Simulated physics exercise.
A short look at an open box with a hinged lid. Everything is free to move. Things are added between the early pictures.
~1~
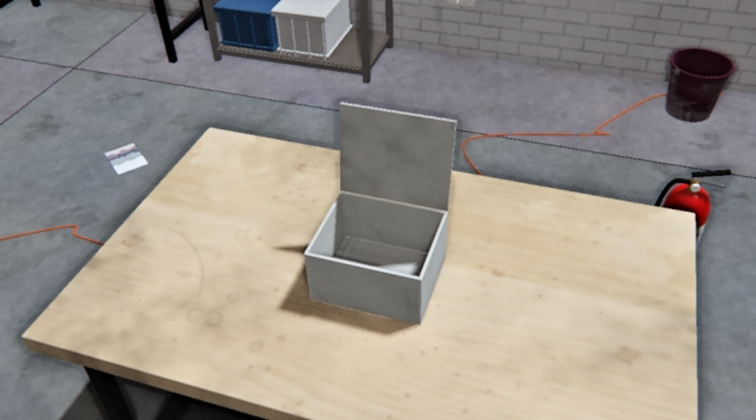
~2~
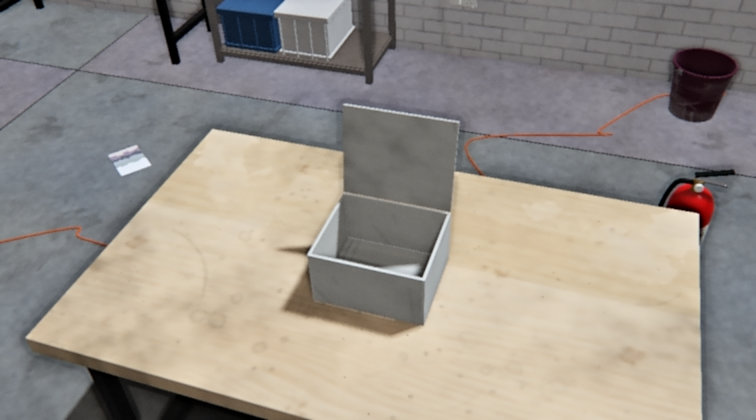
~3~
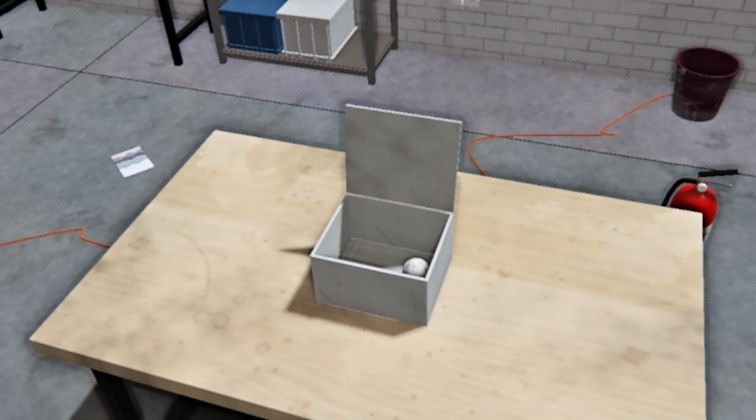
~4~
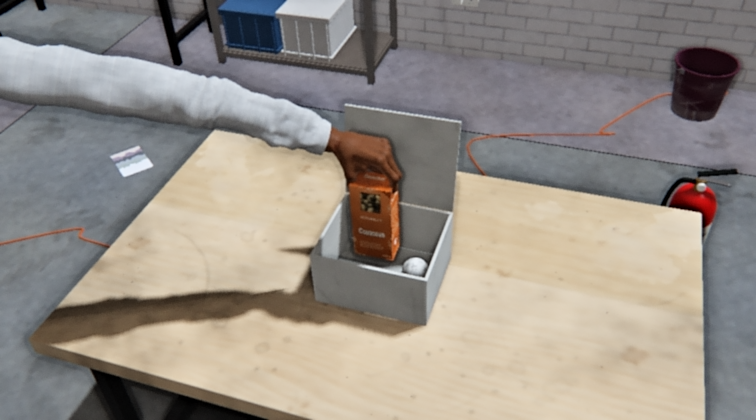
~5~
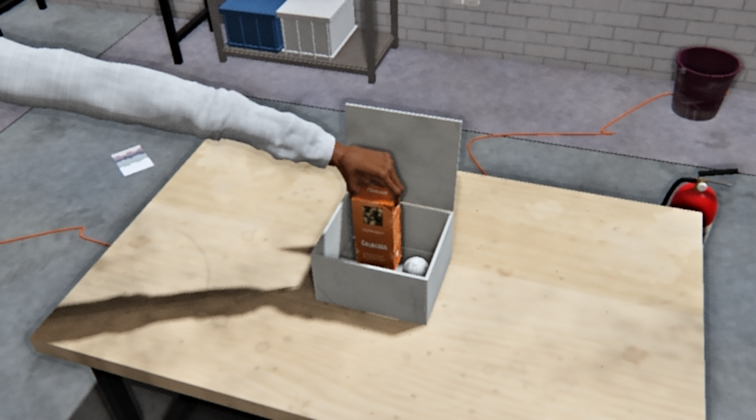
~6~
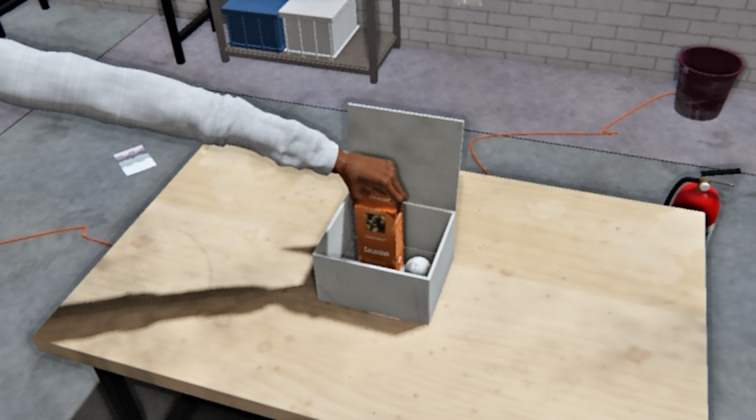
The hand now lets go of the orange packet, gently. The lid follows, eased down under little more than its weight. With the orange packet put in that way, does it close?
It is held up.
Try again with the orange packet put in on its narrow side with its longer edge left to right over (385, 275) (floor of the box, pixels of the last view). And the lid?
Then it closes.
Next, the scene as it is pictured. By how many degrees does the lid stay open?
Some 25° above the rim.
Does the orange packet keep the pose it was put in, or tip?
It keeps its pose.
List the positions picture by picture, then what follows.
In the first frame, the last thing is not in view yet.
In the second frame, the last thing is not in view yet.
In the third frame, the last thing is not in view yet.
In the fourth frame, on its way; orange packet (375, 216).
In the fifth frame, on its way; orange packet (378, 229).
In the sixth frame, in place under the hand; orange packet (380, 235).
Then, 0.90 s after the last picture, lid starting down; orange packet slid about its own width near (381, 257).
Then, 1.50 s after the last picture, lid 66° above the rim; orange packet slid about its own width near (381, 257).
Then, 1.80 s after the last picture, lid 36° above the rim; orange packet slid about its own width near (381, 257).
At rest, lid 25° above the rim; moved from the start, orange packet; white ball in place. Seen from the same camera at the end, orange packet near (381, 257).
